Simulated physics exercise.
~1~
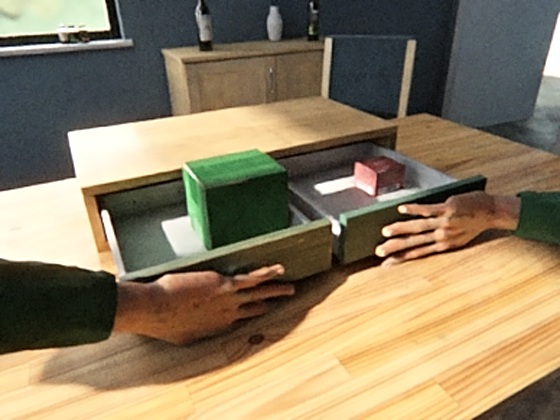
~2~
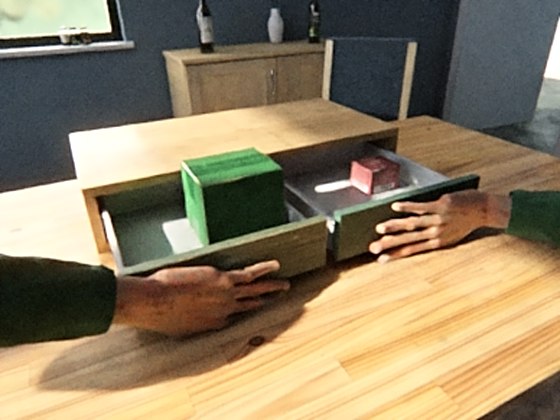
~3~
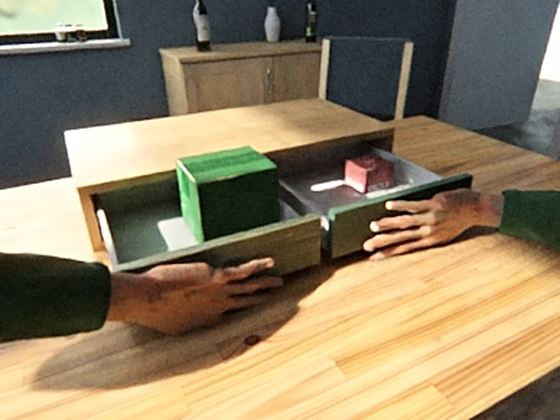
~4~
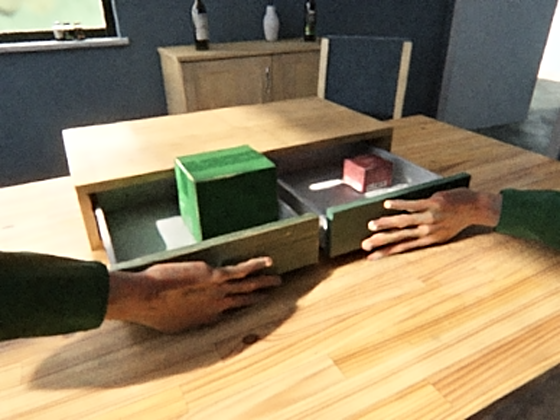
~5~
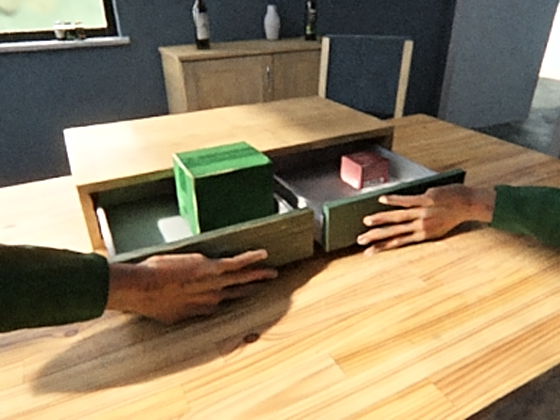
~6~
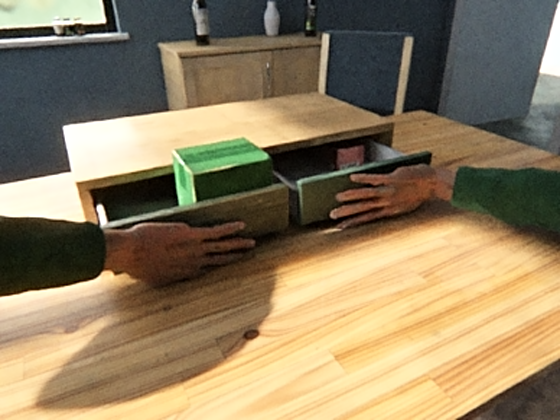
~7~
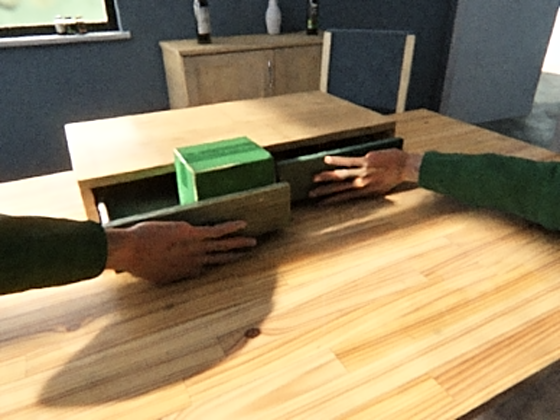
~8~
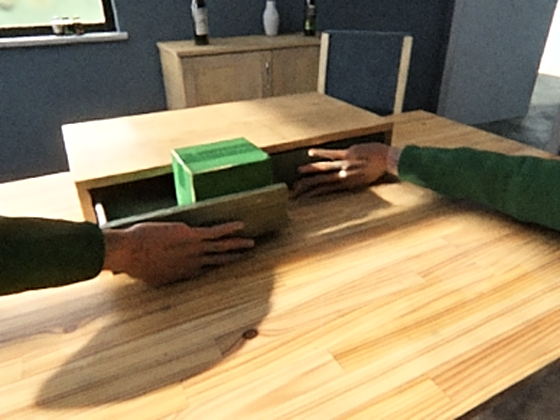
The clip shows two hands pushing side-by-side open drawers in a wooden chest on a table, one holding a green box and the other a smaller red carton. Both slide inward, then the left drawer stops partly open with the green box showing, while the right drawer closes.
